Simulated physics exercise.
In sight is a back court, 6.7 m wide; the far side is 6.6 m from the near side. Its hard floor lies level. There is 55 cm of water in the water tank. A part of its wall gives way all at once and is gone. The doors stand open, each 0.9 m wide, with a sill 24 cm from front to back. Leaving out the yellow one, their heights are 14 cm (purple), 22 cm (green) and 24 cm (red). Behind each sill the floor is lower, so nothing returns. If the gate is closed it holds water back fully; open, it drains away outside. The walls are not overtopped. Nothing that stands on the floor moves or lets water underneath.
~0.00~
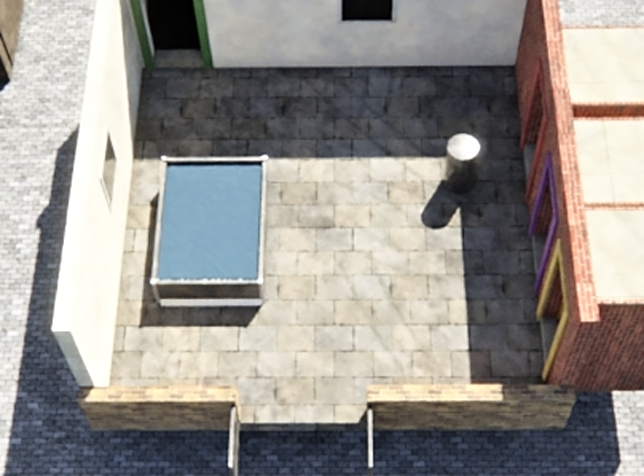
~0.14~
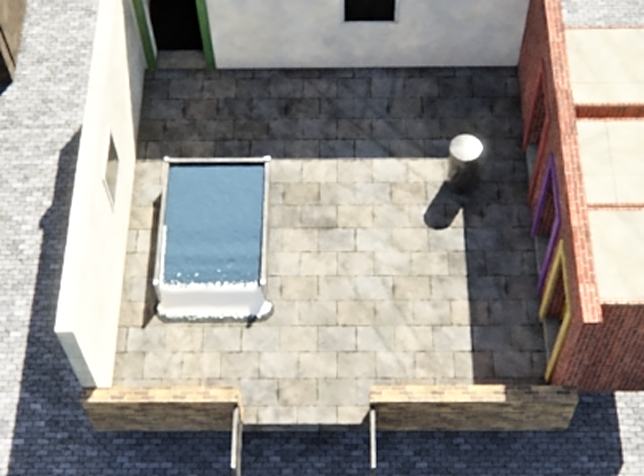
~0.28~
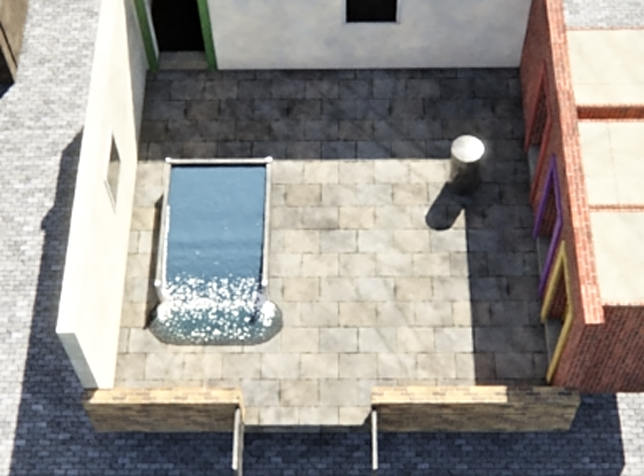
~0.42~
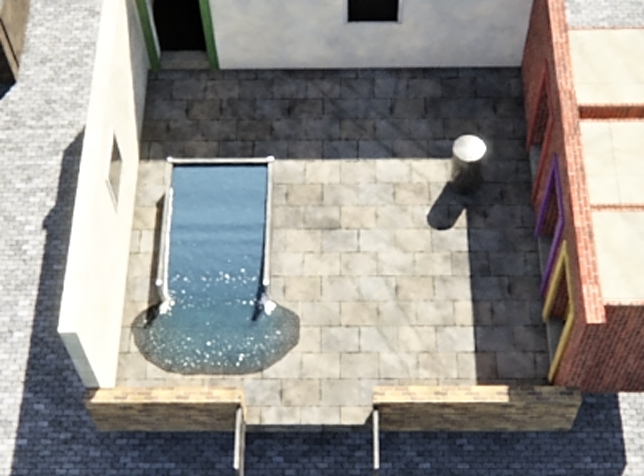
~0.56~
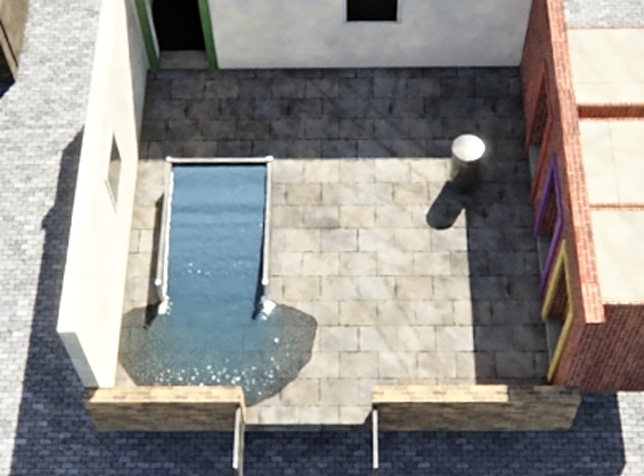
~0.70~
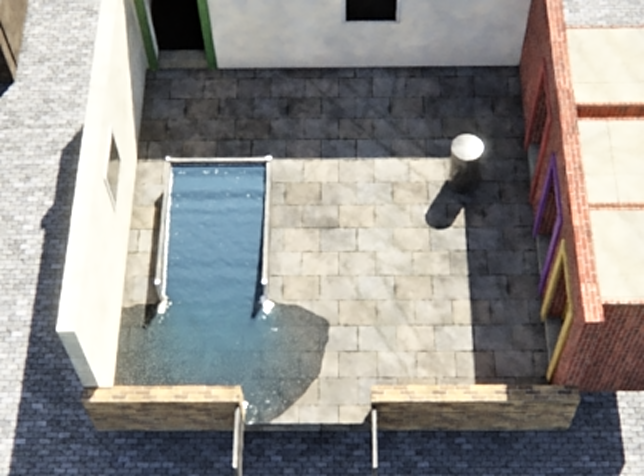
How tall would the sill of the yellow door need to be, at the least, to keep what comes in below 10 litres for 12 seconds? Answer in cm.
It would have to be roughly 7.5 cm high.
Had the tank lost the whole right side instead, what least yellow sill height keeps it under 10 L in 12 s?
Some 15 cm.
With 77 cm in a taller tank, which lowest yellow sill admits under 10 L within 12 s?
Some 12.5 cm.
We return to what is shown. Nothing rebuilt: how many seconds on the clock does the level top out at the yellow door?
Near 5.0 s.
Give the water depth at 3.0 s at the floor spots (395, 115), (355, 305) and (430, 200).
Roughly 0, 0 and 0 cm, in turn.
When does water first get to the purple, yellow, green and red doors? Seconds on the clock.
Purple 5.5 s, yellow 4.5 s, green 4.5 s, red 7.0 s.
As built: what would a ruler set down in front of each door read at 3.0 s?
In cm: Purple 0, yellow 0, green 0, red 0.
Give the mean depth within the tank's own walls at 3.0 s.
About 15 cm.
After 1.4 s water covers 15 % of the floor, deepest (39 cm) near (111, 408); it has not reached the yellow door.
After 3.0 s water covers 20 % of the floor, deepest (29 cm) near (111, 408); it has not reached the yellow door.
After 12.0 s water covers 90 % of the floor, deepest (8 cm) near (513, 127); 4 cm at the yellow door, 0 litres in over its 17 cm sill.
At the yellow door as built, the water arrived by 4.4 s and peaked near 10 cm at 4.8 s.
Run again over the same 12 s with other heights there, 15 litres in over 7 cm, 2 litres over 9.5 cm. The limit of 10 litres is kept from about 7.5 cm up.
